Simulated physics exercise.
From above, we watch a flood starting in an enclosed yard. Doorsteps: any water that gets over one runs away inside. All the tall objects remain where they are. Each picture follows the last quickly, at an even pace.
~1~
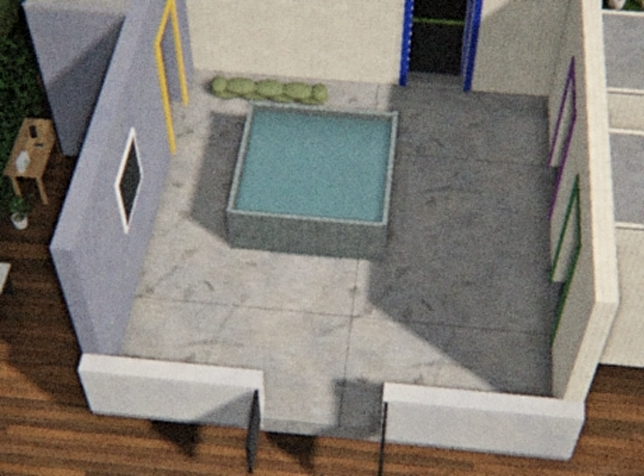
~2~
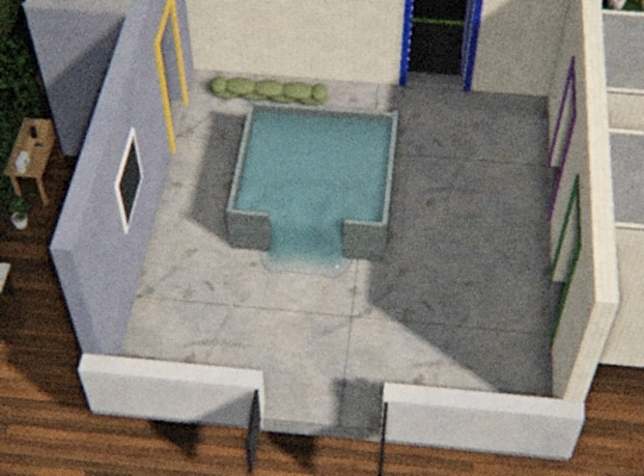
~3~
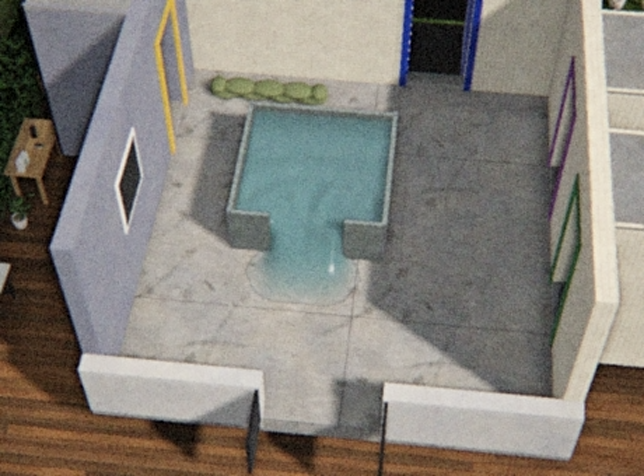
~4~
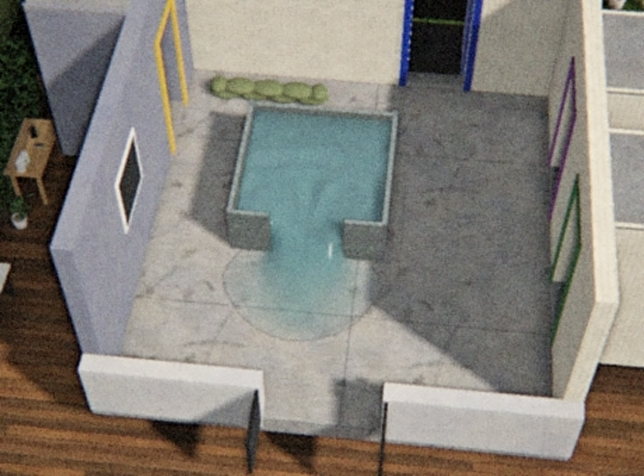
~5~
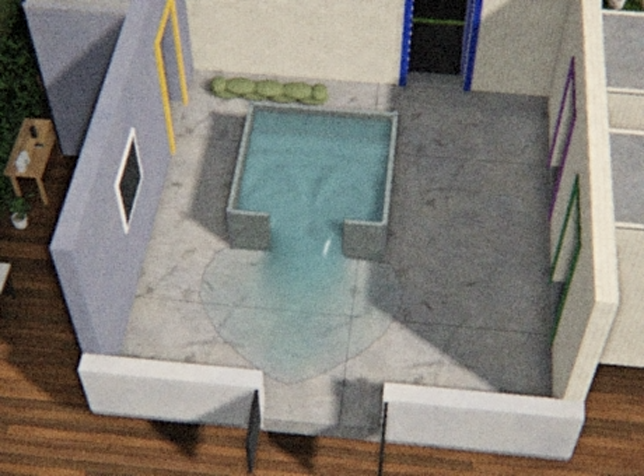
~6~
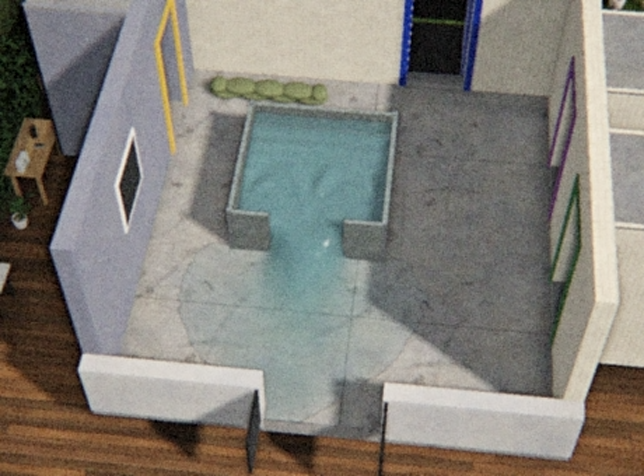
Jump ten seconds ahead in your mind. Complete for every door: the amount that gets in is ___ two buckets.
Blue door: At most; green door: At most; purple door: At most; yellow door: At most.
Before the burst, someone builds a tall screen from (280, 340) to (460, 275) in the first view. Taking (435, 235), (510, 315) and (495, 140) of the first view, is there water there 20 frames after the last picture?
Results in order: Swamped / bone-dry / swamped.
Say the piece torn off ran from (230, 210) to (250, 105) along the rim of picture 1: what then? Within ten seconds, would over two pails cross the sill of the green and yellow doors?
First green comes up short, then yellow crosses the line.
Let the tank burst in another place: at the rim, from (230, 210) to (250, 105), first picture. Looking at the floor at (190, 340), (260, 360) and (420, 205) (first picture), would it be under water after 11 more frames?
In turn: Inundated, then inundated, then untouched.
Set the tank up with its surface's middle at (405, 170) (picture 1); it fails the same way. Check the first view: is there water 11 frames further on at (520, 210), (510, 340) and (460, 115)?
Going through them in that order: Still bare, waterlogged and still bare.
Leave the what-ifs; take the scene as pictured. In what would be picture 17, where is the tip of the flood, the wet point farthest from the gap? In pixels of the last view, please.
Near (549, 429).
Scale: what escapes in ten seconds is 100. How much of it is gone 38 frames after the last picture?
Near 75 in a hundred, I reckon.
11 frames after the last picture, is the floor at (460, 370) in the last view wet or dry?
Looking there, it would be swamped.
A moment on, water covers 30 % of the floor; the blue door not reached, the green door not reached, the purple door not reached, the yellow door not reached.
Next, water covers 35 % of the floor; the blue door not reached, the green door not reached, the purple door not reached, the yellow door not reached.
Then, water covers 50 % of the floor; the blue door not reached, the green door wet at the sill, nothing in, the purple door not reached, the yellow door not reached.
Later, water covers 85 % of the floor; the blue door not reached, the green door wet at the sill, nothing in, the purple door wet at the sill, nothing in, the yellow door wet at the sill, nothing in.
In the end, water covers 95 % of the floor; the blue door wet at the sill, nothing in, the green door wet at the sill, nothing in, the purple door wet at the sill, nothing in, the yellow door under two buckets in.
